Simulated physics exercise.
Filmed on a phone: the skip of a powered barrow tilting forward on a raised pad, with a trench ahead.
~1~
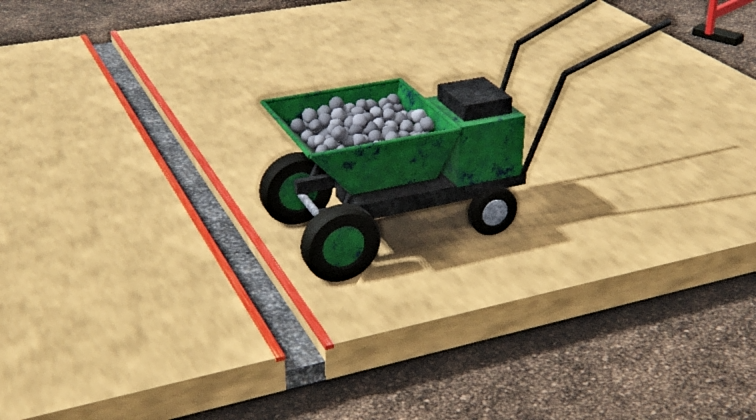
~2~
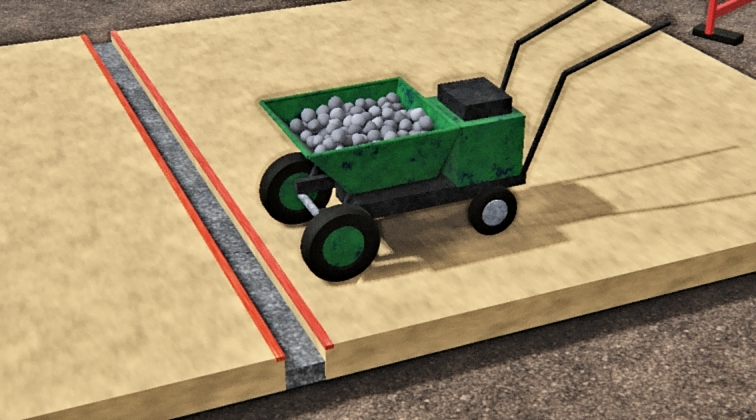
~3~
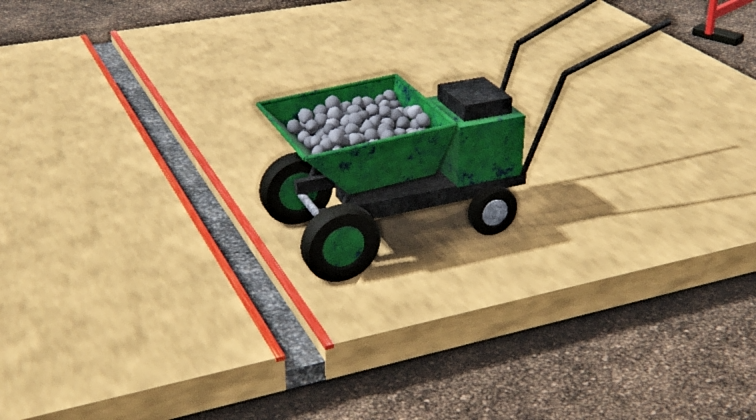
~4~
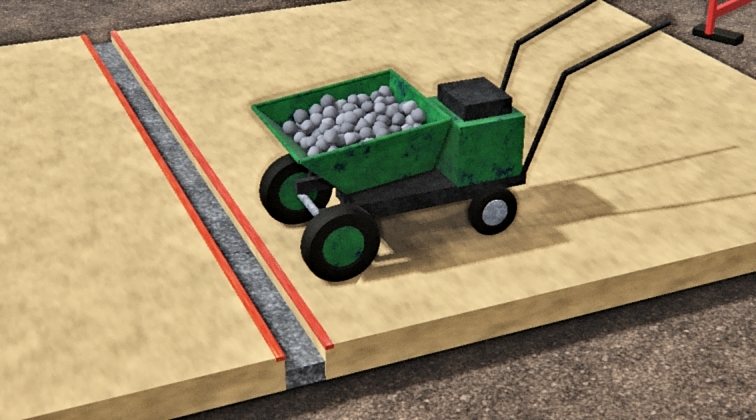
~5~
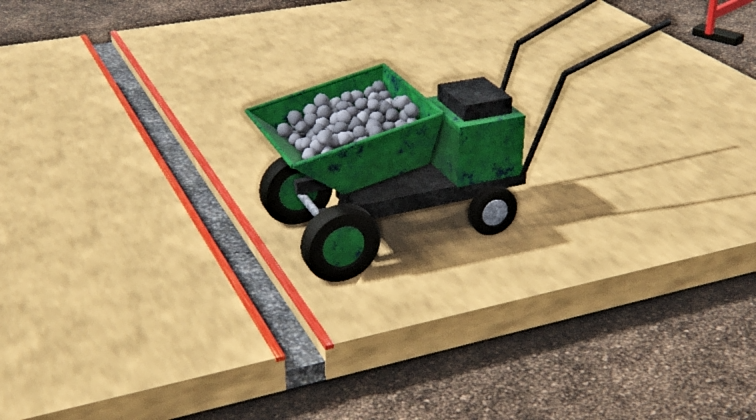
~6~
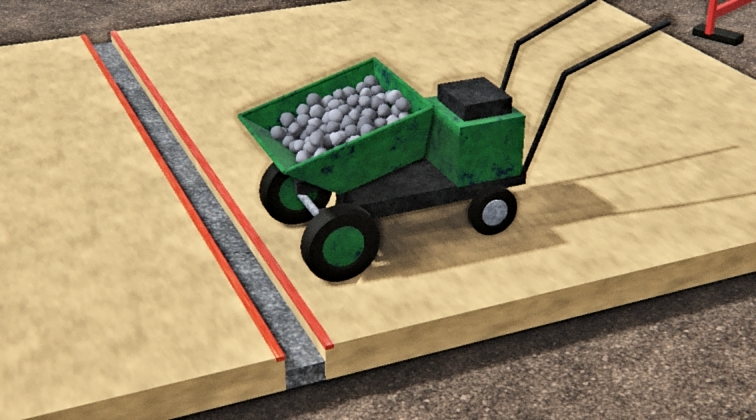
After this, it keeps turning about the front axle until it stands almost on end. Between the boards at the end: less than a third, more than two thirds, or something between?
The trench ends with under a third of it.
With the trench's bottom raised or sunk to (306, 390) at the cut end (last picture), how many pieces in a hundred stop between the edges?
Some 0 per cent.
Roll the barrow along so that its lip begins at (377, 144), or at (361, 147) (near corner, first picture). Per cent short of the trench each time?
Near 20 % and 0 %.
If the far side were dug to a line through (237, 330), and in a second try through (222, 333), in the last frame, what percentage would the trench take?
Roughly 20 per cent, and 40 per cent.
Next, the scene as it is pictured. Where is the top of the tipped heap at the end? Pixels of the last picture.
Near (194, 254).
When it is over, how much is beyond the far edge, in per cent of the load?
Roughly 90 in a hundred.
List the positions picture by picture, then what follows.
In the first picture, lip of the skip at (310, 156), level; top of the load at (367, 119), round cobbles; first edge of the trench at (308, 313); far edge at (261, 324), the trench under half as wide as the skip, and shallow for its width.
In the second picture, lip of the skip at (309, 157), level; top of the load at (366, 118).
In the third picture, lip of the skip at (305, 159), tipped barely; top of the load at (372, 127).
In the fourth picture, lip of the skip at (300, 162), tipped a little; top of the load at (372, 118).
In the fifth picture, lip of the skip at (293, 166), tipped a little; top of the load at (366, 115).
In the sixth picture, lip of the skip at (285, 172), tipped clearly; top of the load at (365, 102); first edge of the trench at (308, 313); far edge at (261, 324).
Soon after the last picture, skip tipped steeply; all in the skip.
A little later, skip tipped right over; most in the skip; about a quarter beyond it; a stray few falling.
Later still, skip tipped right over; a small part in the skip; a stray few in or heaped over the trench; nearly all beyond it.
At rest, skip tipped right over; a small part in the skip; a stray few in or heaped over the trench; nearly all beyond it.
